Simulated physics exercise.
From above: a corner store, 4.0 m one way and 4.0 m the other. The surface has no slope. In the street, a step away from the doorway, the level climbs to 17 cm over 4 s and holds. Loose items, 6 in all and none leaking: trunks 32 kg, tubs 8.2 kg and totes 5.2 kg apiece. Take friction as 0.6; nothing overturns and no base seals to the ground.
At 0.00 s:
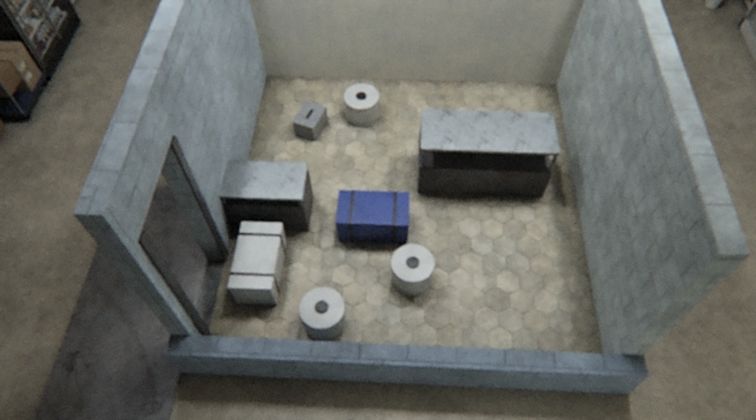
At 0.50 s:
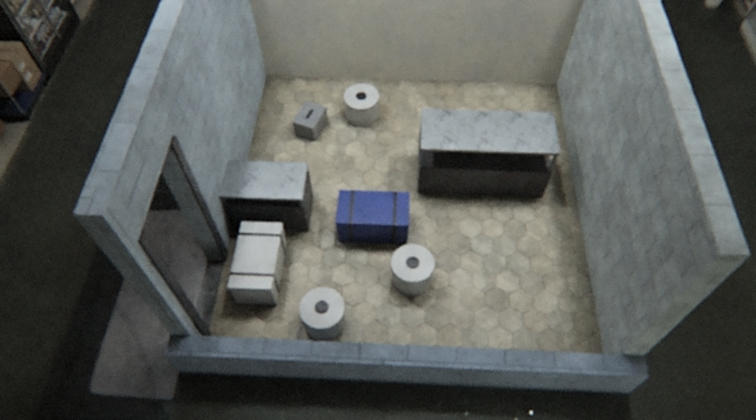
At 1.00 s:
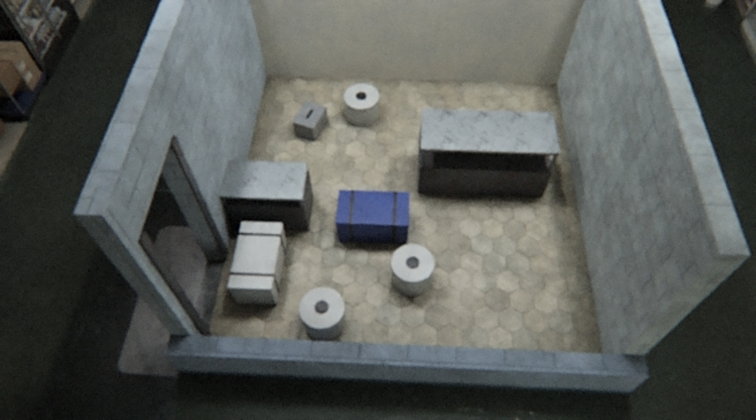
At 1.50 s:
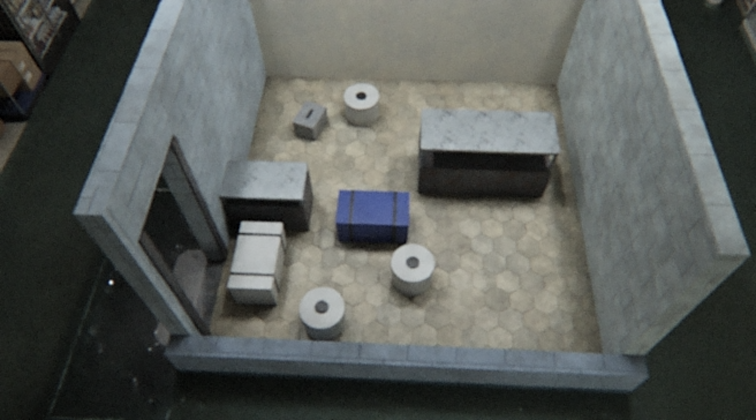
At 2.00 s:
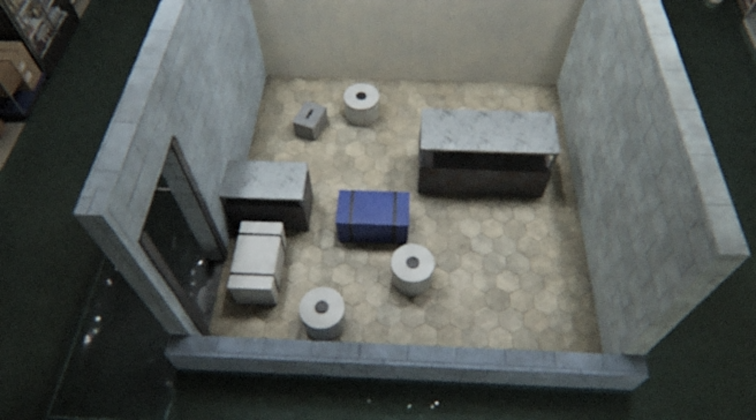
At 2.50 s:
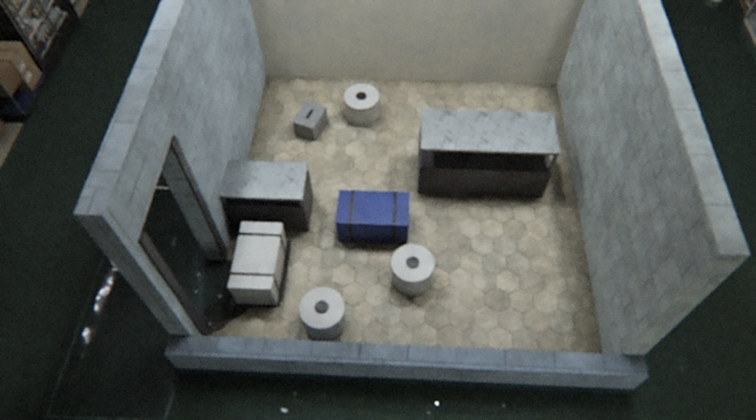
Dark water spreads over the ground outside a small walled shop seen from above, surrounding the walls, then covering the pale patch by the left doorway and just edging inside. On the tiled floor stand a blue trunk in the middle, three white tubs, a white case and small grey box at left, and two grey counters. Nothing indoors shifts, and the camera stays still.
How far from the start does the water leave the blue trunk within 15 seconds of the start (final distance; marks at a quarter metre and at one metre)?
Blue trunk holds its place.
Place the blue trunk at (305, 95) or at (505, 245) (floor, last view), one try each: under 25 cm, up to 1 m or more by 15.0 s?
In turn: It barely shifts; it holds its place.
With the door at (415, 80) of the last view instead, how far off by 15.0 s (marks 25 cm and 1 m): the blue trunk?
In that case the blue trunk barely shifts.
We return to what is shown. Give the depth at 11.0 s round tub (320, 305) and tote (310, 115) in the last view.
About 6 and 2 cm.
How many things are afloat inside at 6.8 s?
At that moment 0.
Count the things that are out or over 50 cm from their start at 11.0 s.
By then 3.
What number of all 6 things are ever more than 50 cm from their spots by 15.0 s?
4 of them.
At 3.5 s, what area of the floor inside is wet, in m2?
Some 1.0 m2.
After 3.5 s the blue trunk is near (373, 207), 0.0 m from its start, aground; 0 afloat.
After 6.8 s the blue trunk is near (373, 207), 0.0 m from its start, aground; 0 afloat.
After 11.0 s the blue trunk is near (373, 207), 0.0 m from its start, aground; 2 afloat.
After 15.0 s the blue trunk is near (373, 207), 0.0 m from its start, aground; 5 afloat.
